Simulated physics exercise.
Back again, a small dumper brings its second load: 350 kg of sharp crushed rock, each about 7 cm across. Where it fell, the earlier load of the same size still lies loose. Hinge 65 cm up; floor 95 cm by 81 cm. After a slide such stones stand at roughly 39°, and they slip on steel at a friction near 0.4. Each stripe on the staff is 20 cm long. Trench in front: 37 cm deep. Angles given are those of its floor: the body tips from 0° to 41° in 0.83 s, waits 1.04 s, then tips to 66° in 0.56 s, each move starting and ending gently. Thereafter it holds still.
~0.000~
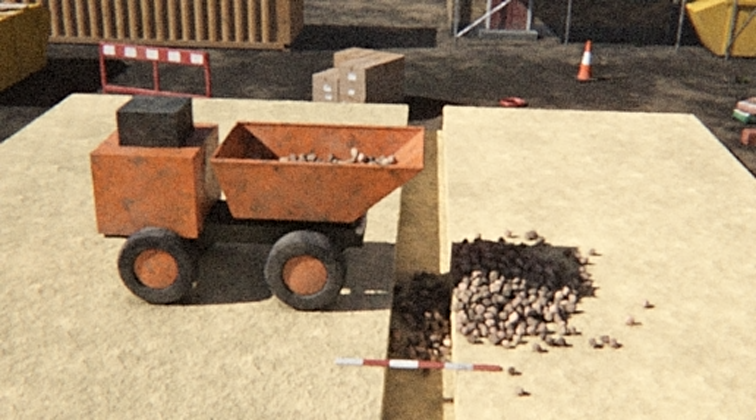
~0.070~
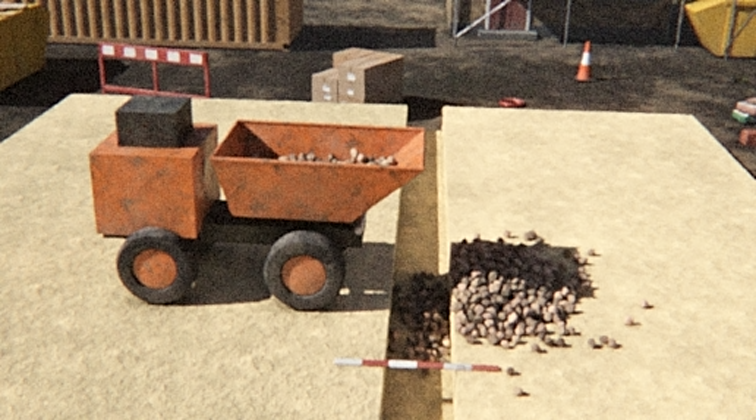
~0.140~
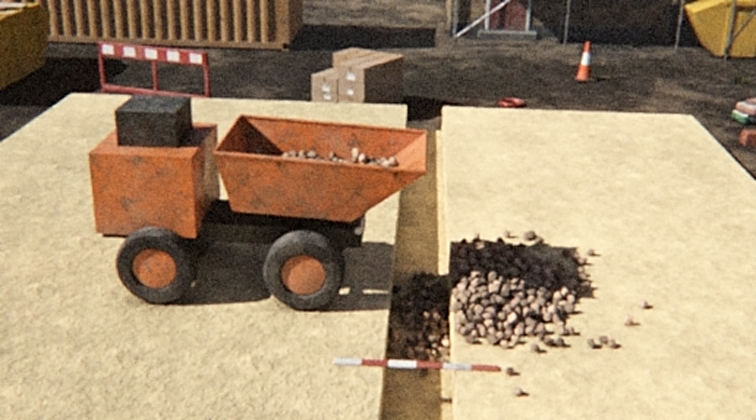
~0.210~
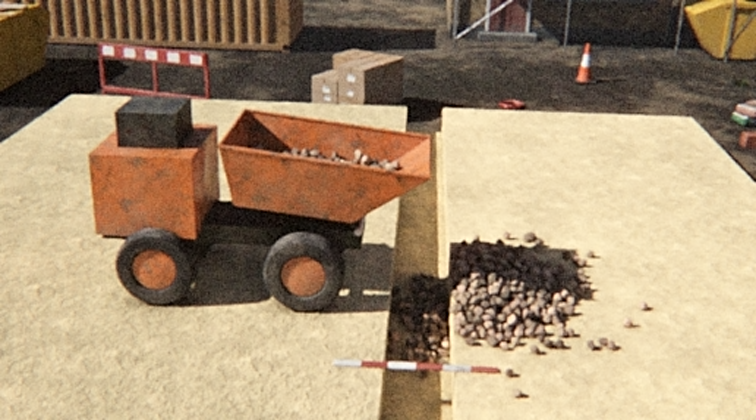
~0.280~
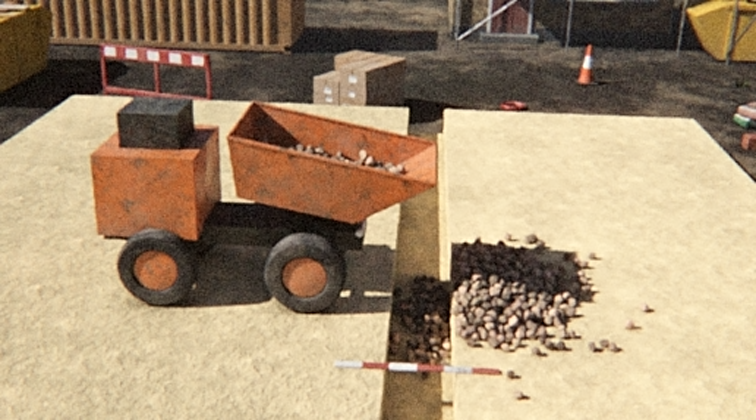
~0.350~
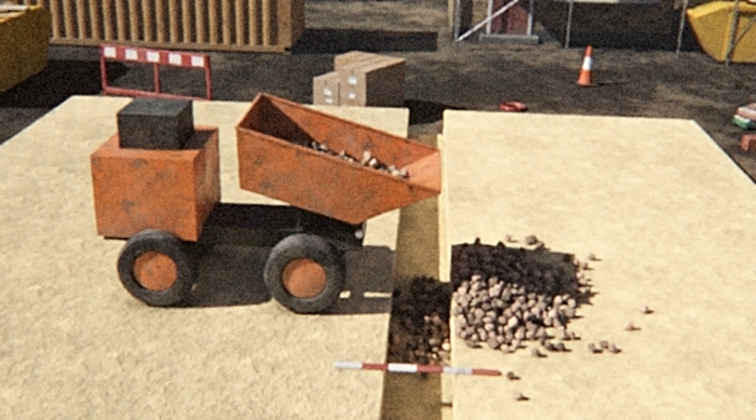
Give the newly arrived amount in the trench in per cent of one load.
The new amount is about 53 per cent of a load.
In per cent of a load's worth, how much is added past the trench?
Some 45 per cent.
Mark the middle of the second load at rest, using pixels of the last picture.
Middle: Approx. (452, 287) px.
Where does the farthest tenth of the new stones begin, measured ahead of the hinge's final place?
I'd say close to 140 centimetres ahead of it.
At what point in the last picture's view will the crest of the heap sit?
It ends up around (492, 259) in the last picture.
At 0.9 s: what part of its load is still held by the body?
Reading: Near 100 % of the load.
After 0.6 s the floor is at 34°; in per cent of one load, 100 in the body, 18 in the trench, 82 past the trench; the foremost stones are at (603, 297).
After 0.9 s the floor is at 41°; in per cent of one load, 100 in the body, 18 in the trench, 82 past the trench; the foremost stones are at (603, 297).
After 2.9 s the floor is at 66°; in per cent of one load, 74 in the body, 18 in the trench, 108 past the trench; the foremost stones are at (603, 297).
After 5.5 s the floor is at 66°; in per cent of one load, 0 in the body, 72 in the trench, 128 past the trench; the foremost stones are at (603, 297). Net gain in the trench, 53.
